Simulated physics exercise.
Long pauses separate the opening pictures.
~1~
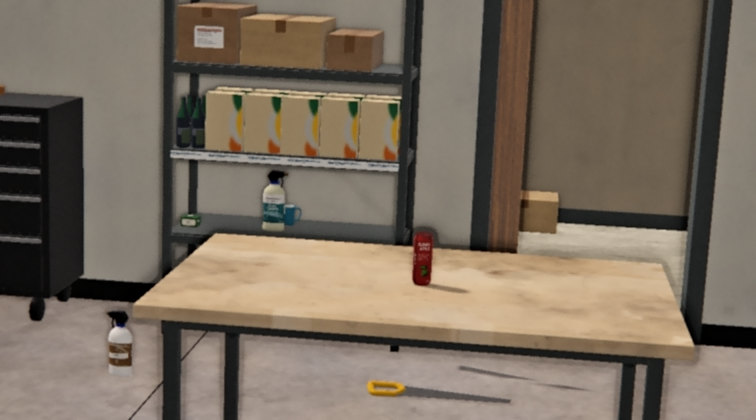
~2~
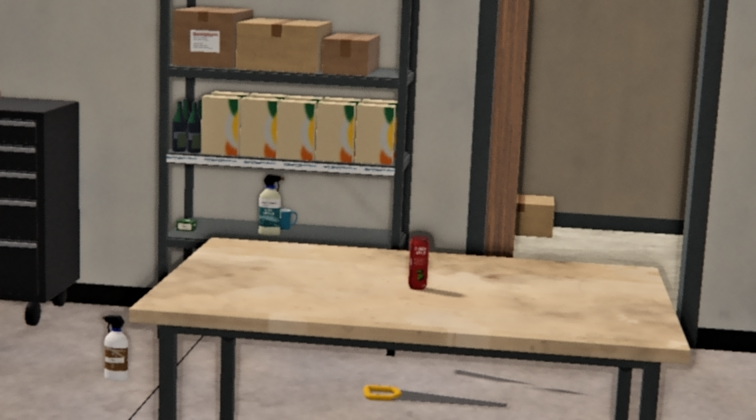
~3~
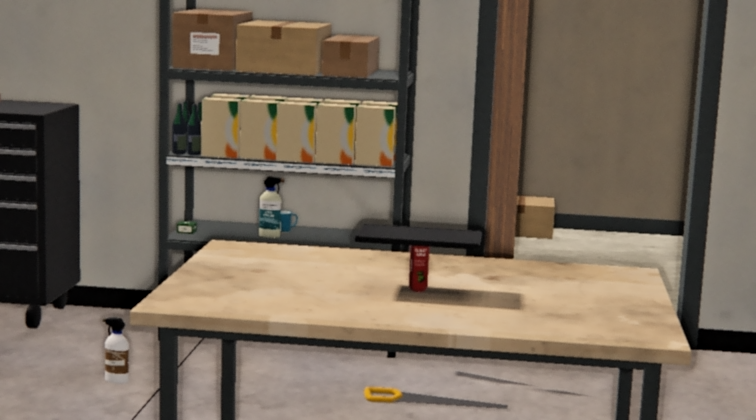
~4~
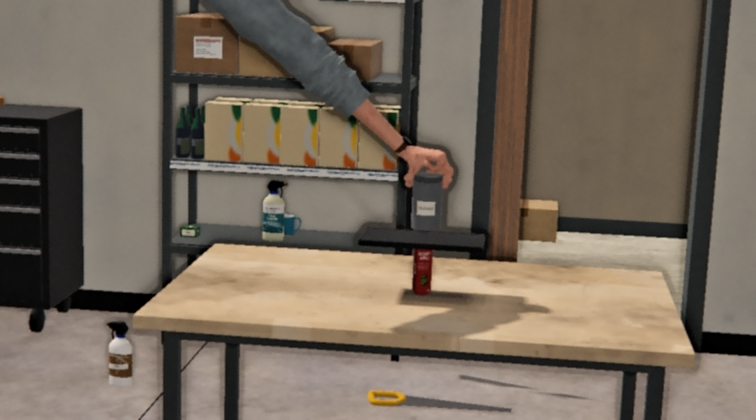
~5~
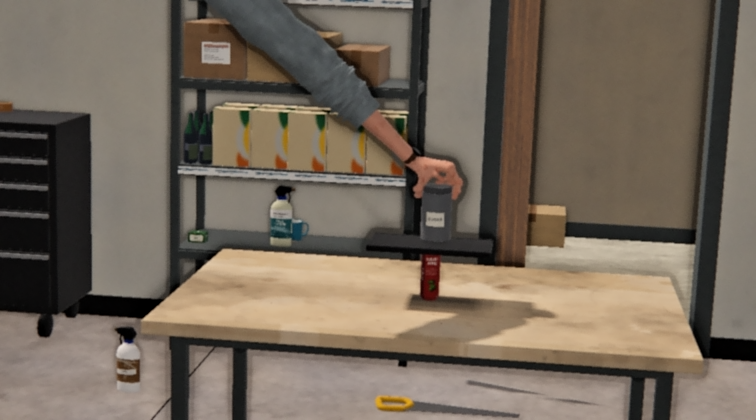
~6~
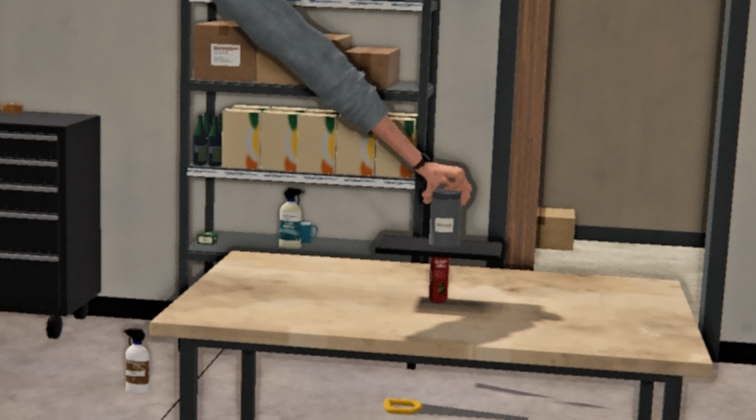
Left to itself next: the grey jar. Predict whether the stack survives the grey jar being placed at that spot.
Prediction: The stack survives.
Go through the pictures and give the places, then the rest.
In the first picture, the last thing is not in view yet.
In the second picture, the last thing is not in view yet.
In the third picture, the last thing is not in view yet; black lid (419, 236).
The fourth picture shows on its way; grey jar (427, 201); black lid (423, 240).
The fifth picture shows on its way; grey jar (437, 212); black lid (431, 245).
The sixth picture shows in place under the hand; grey jar (445, 218); black lid (439, 248).
Then, 0.80 s on from there, no change.
Then, 1.70 s on from there, grey jar resting near (445, 218).
In the end, all 3 unmoved. At the end, from the last picture's camera, grey jar near (446, 218). The stack stays up.
